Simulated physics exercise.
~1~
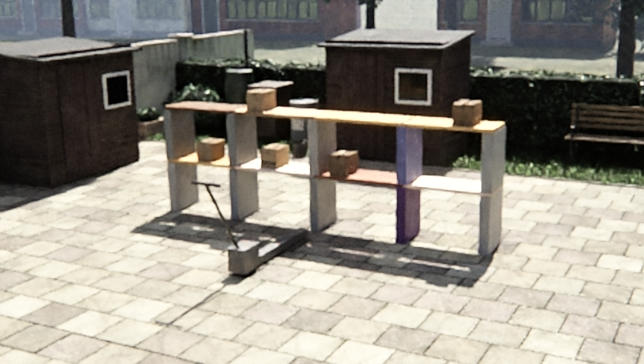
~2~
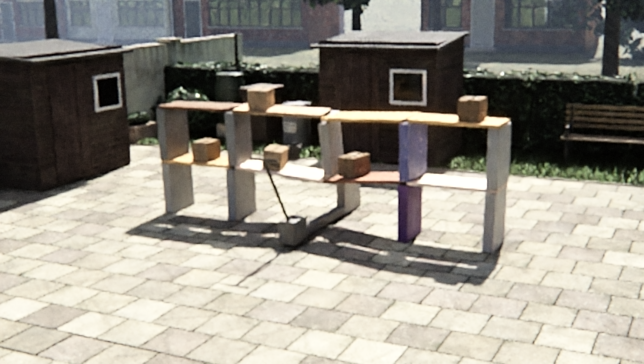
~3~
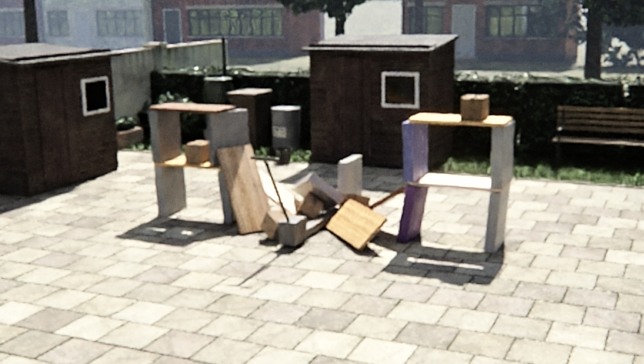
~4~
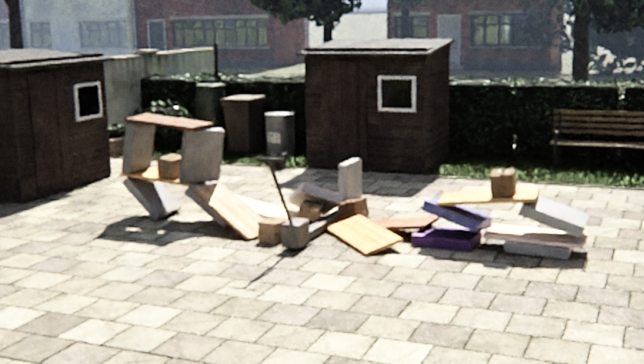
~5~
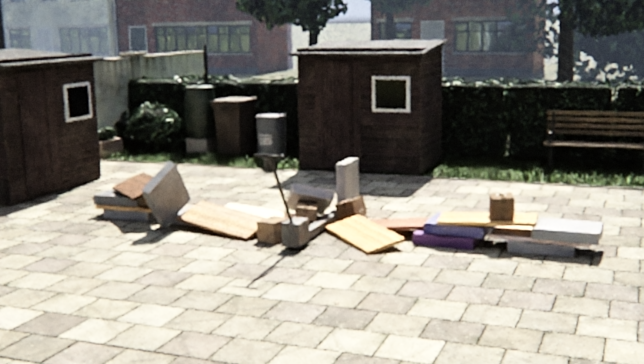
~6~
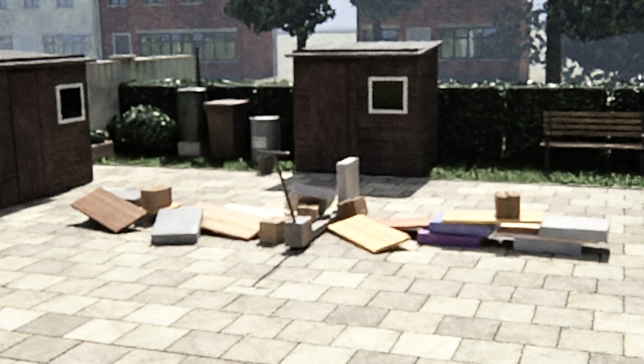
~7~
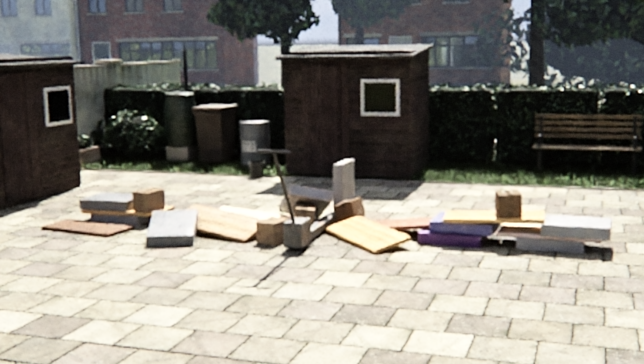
A long two-tier shelf of grey uprights and boards stood on a paved yard until a low jack slid in and knocked its middle down; the right end with its purple upright fell next, then the left, leaving everything strewn flat around the jack.
